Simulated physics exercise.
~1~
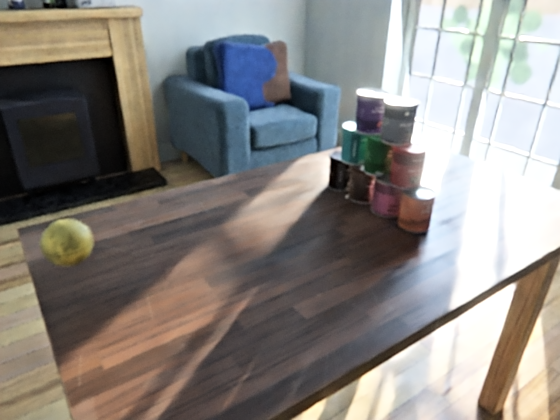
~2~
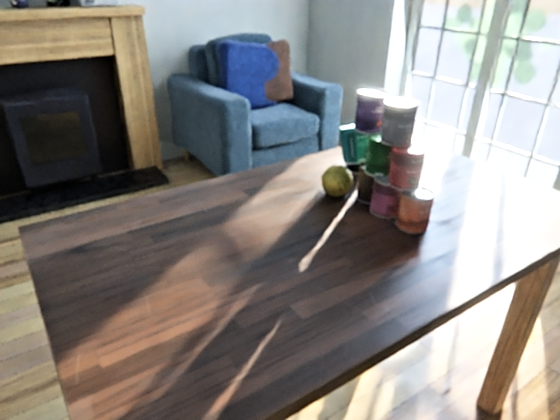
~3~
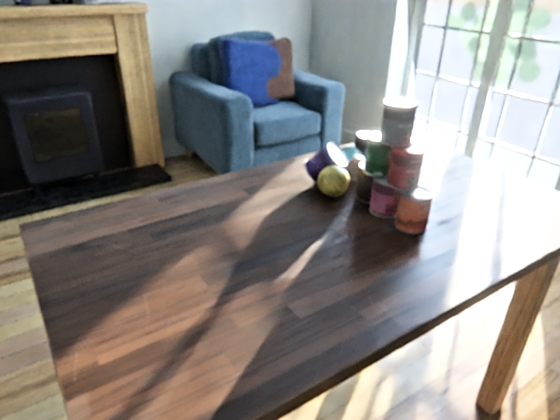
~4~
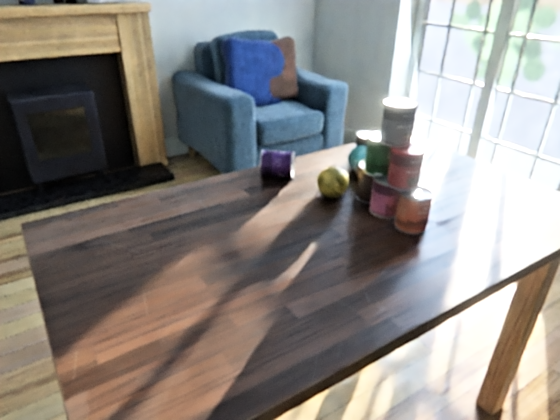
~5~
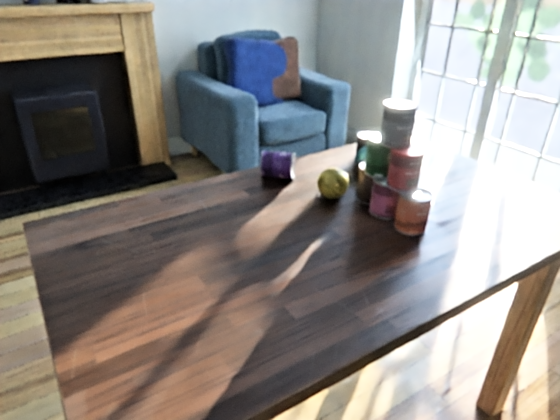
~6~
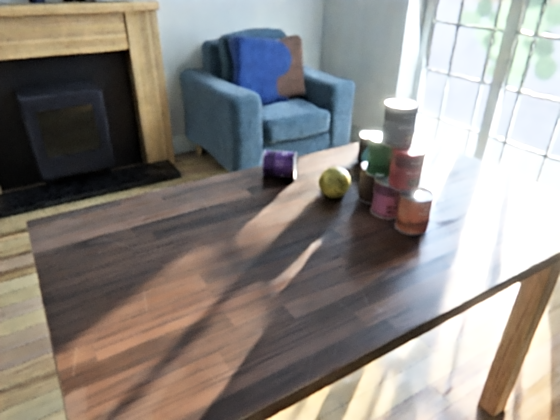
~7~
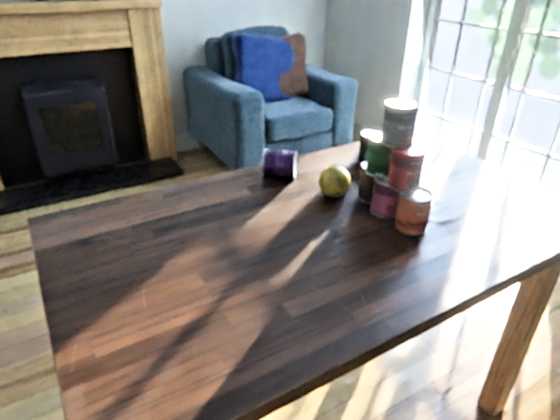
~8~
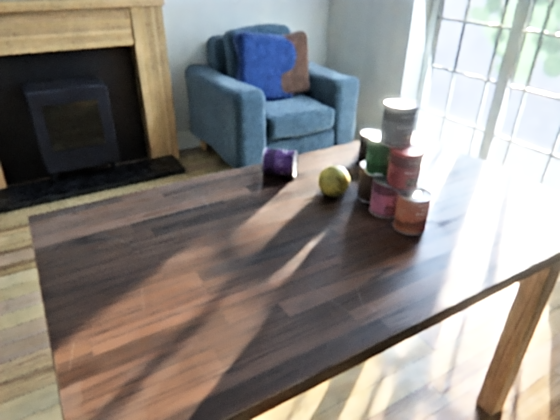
Yellow ball flying across a wooden table into stacked tins, toppling the purple tin onto its side while most stay standing.
